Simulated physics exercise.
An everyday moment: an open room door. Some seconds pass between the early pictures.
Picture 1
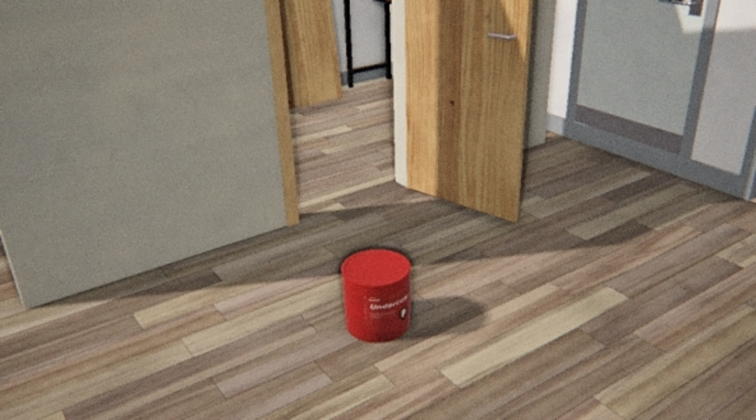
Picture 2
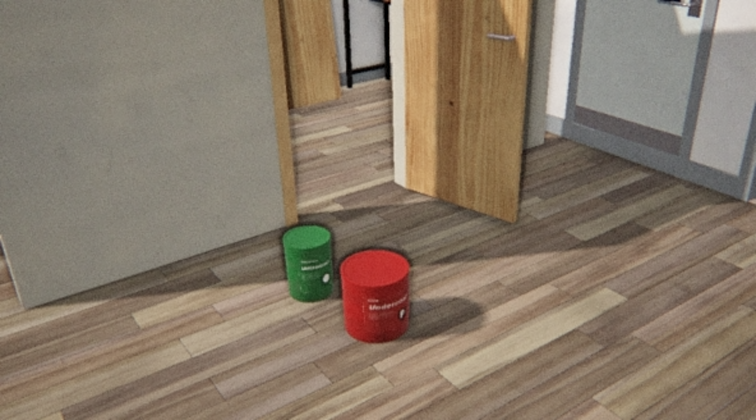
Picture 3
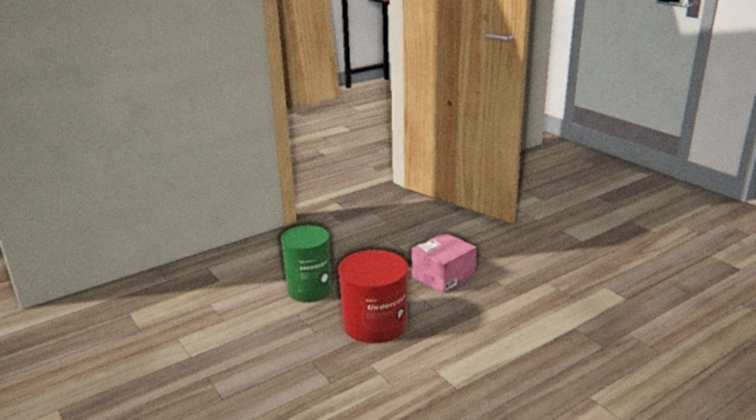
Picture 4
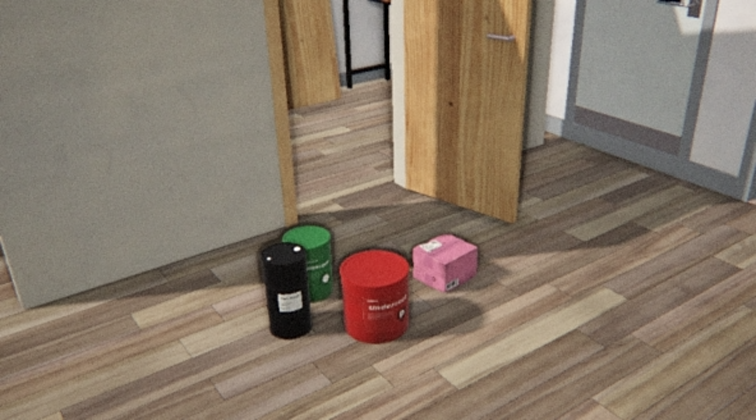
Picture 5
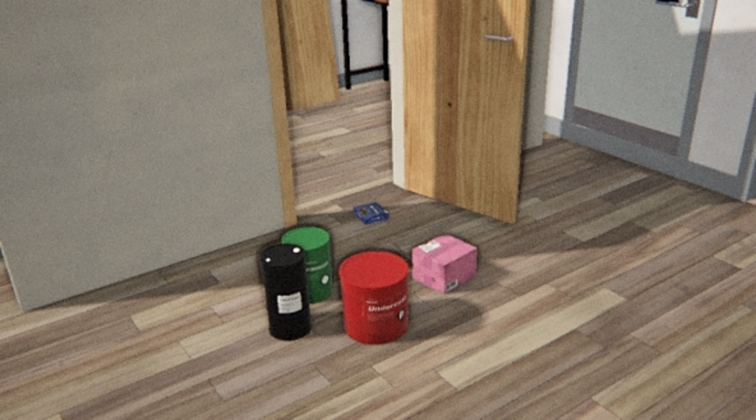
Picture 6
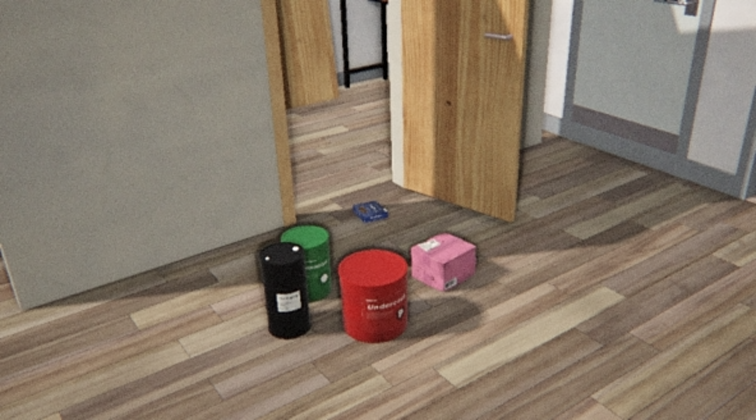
Green pail, pink parcel, black canister and blue packet appearing in turn around a red pail near a wide-open, still wooden door.
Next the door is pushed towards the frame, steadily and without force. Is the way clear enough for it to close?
In the end the door shuts.
Then, 1.40 s later than the last frame, door 51° open.
Then, 2.00 s later than the last frame, door 18° open; blue packet moved about its own width near (344, 206).
When it is over, door 0° open; moved from the start, blue packet; the other 4 as before. End places, in pixels of the last picture, blue packet near (326, 199).
